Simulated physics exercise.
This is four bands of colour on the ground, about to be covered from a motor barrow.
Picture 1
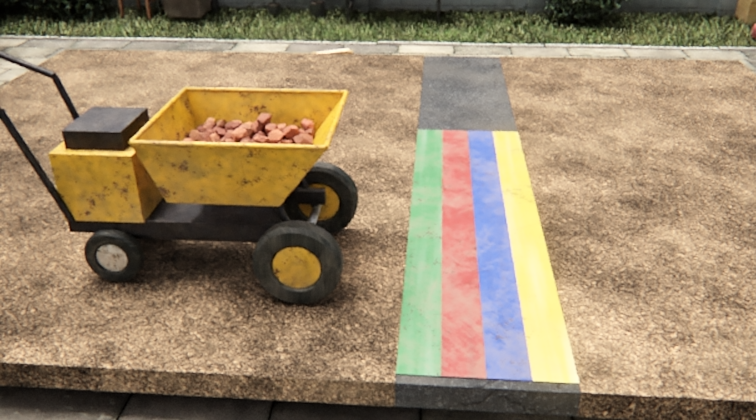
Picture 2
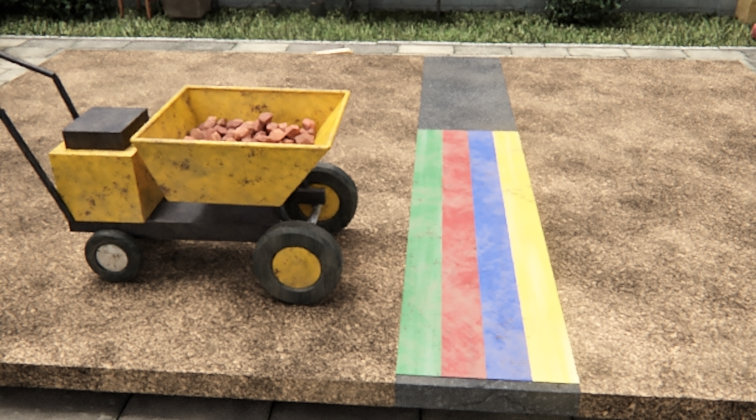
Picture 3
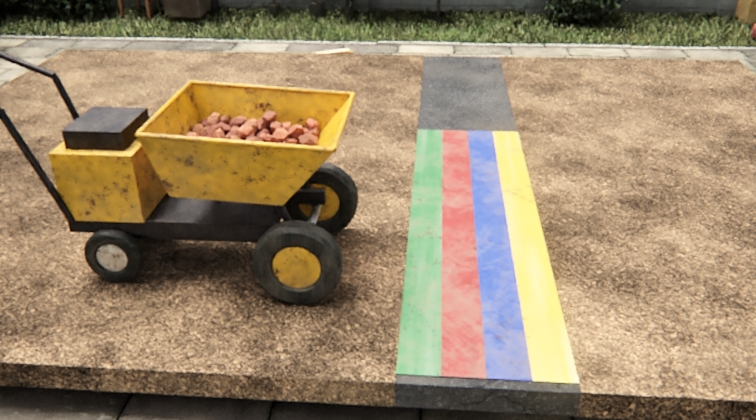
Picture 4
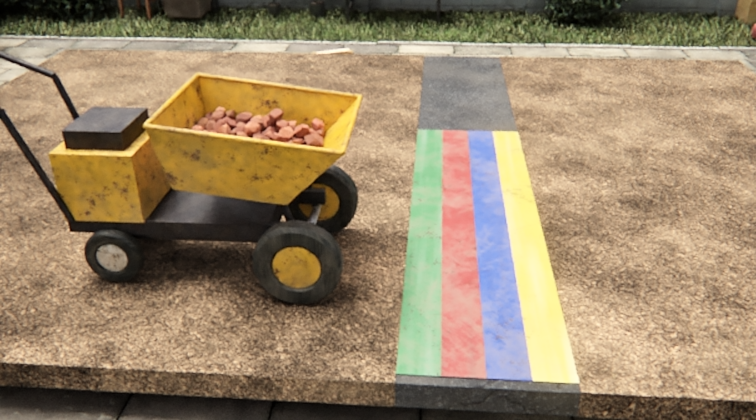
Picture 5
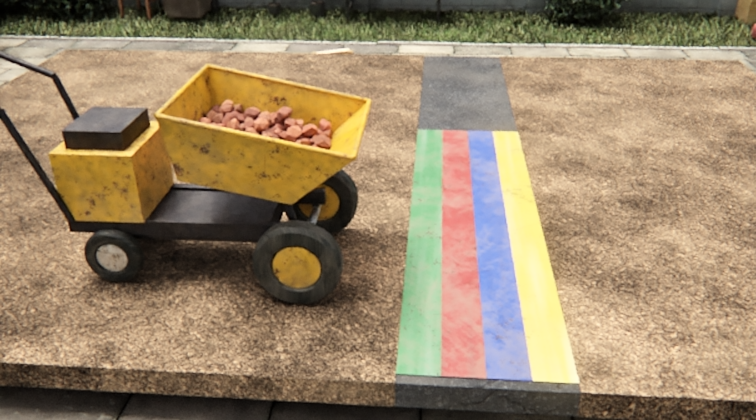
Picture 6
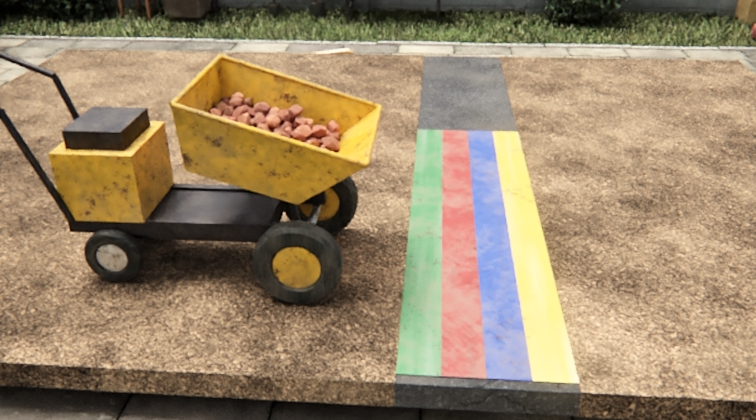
A yellow motor barrow with black handles stands at the left of a brown, gritty slab edged by paving and grass, seen from slightly above by a still camera. Its skip holds reddish rubble, and to its right green, red, blue and yellow bands lie side by side on the ground. The skip starts level, then tilts gradually forward to the right, its rear rising, while the wheels stay put.
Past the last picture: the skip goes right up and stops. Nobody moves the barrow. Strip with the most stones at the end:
Red strip.
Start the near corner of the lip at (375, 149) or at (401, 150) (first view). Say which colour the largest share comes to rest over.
Try one: The blue one; try two: The yellow strip.
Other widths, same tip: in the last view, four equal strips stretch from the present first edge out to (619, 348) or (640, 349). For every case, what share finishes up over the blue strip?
Roughly 20 per cent first, then 20 per cent.
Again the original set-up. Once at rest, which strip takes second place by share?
Rank two: The blue one.
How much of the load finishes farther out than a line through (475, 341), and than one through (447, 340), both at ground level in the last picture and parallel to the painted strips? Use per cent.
Respectively 50 and 70 %.
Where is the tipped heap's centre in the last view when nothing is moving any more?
(472, 263).
Just after the last frame, skip tipped steeply; every one in the skip.
A moment on, skip tipped right over; the larger part in the skip; just a few over the green strip; about a tenth over the red strip; just a few over the blue strip.
Further on, skip tipped right over; about a tenth in the skip; about a tenth over the green strip; roughly a third over the red strip; roughly a quarter over the blue strip; about a tenth over the yellow strip; just a few off the paint.
When it is over, skip tipped right over; about a tenth in the skip; about a tenth over the green strip; roughly a third over the red strip; roughly a quarter over the blue strip; about a tenth over the yellow strip; just a few off the paint.
